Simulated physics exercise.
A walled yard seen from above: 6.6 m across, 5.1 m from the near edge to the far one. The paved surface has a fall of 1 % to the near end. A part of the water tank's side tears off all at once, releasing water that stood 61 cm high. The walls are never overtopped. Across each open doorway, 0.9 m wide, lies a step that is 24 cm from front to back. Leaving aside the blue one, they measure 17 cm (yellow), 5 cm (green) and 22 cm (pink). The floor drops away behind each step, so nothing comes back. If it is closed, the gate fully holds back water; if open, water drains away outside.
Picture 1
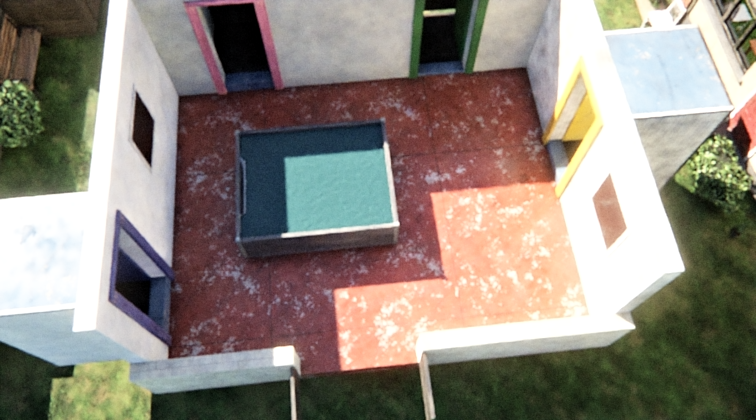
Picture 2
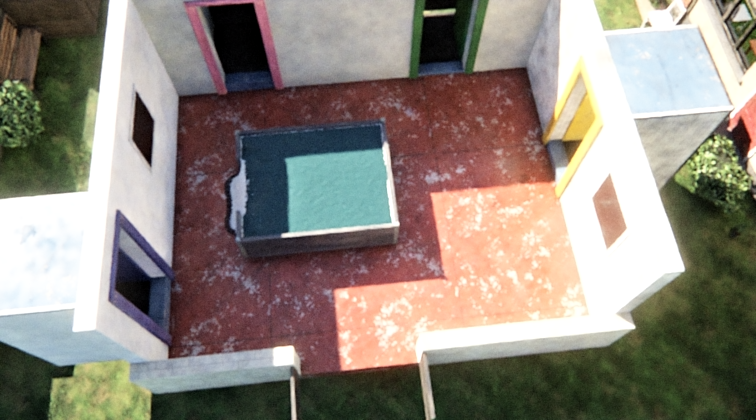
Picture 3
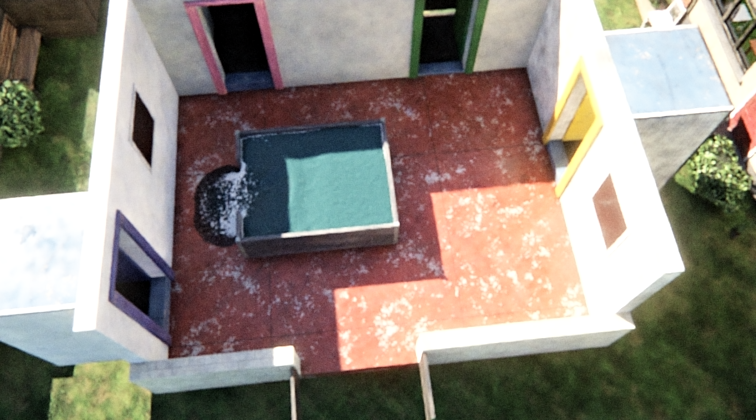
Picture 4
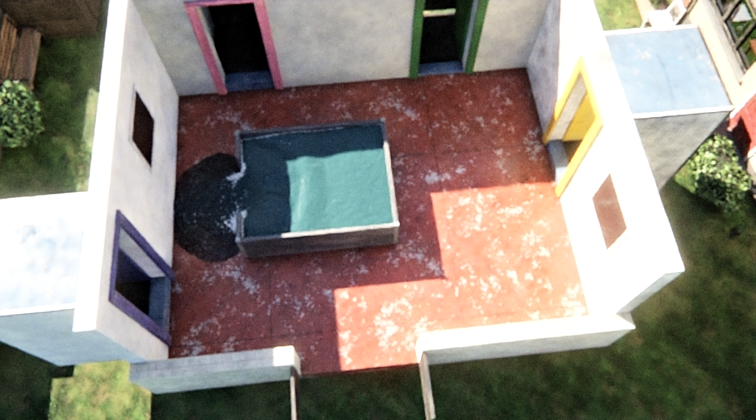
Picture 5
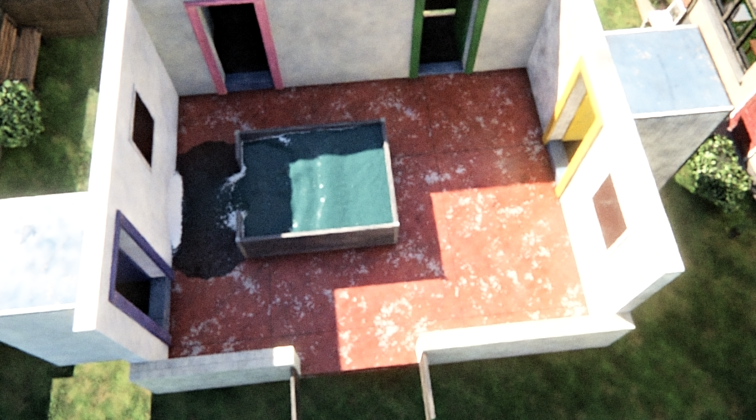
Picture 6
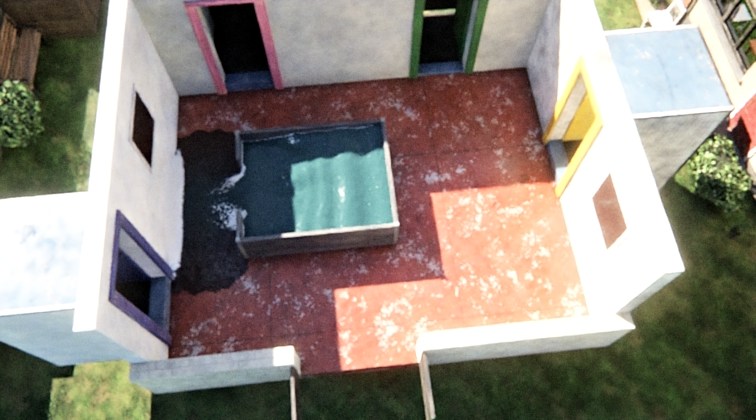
Water in a raised rectangular tank lies still, then bursts out through the tank's left side onto the red paved floor of a walled yard. It fans out in a dark, rounded patch, reaches the left wall and spreads along it, while ripples cross the tank's surface.
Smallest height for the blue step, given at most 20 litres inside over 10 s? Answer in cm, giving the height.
About 9 cm.
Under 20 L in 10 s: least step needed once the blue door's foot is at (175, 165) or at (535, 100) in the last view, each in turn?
You'd want roughly 26 cm there first, then roughly 11.0 cm.
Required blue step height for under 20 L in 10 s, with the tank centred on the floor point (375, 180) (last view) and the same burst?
Some 13.0 cm.
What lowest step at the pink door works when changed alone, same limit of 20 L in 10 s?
I'd raise pink to close to 11.5 cm.
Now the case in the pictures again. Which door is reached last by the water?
That would be the yellow door.
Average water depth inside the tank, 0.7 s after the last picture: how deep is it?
About 46 centimetres.
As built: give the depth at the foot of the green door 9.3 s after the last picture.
You'd measure close to 4.5 cm there.
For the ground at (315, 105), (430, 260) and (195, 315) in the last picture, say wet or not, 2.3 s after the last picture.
In the order asked: Soaked, untouched, soaked.
Then, 0.7 s after the last picture water covers 15 % of the floor, deepest (44 cm) near (186, 210); 13 cm at the blue door, 0 litres in over its 26 cm step.
Then, 2.3 s after the last picture water covers 45 % of the floor, deepest (32 cm) near (168, 372); 12 cm at the blue door, 0 litres in over its 26 cm step.
Then, 9.3 s after the last picture water covers 100 % of the floor, deepest (16 cm) near (587, 328); 6 cm at the blue door, 0 litres in over its 26 cm step.
At the blue door as built, the water peaked near 14 cm, 1.5 s after the last picture.
With a step of 7.5 cm, 34 litres would have come in within the 10 s; with 10 cm, 15 litres. So under 20 litres takes about 9 cm.
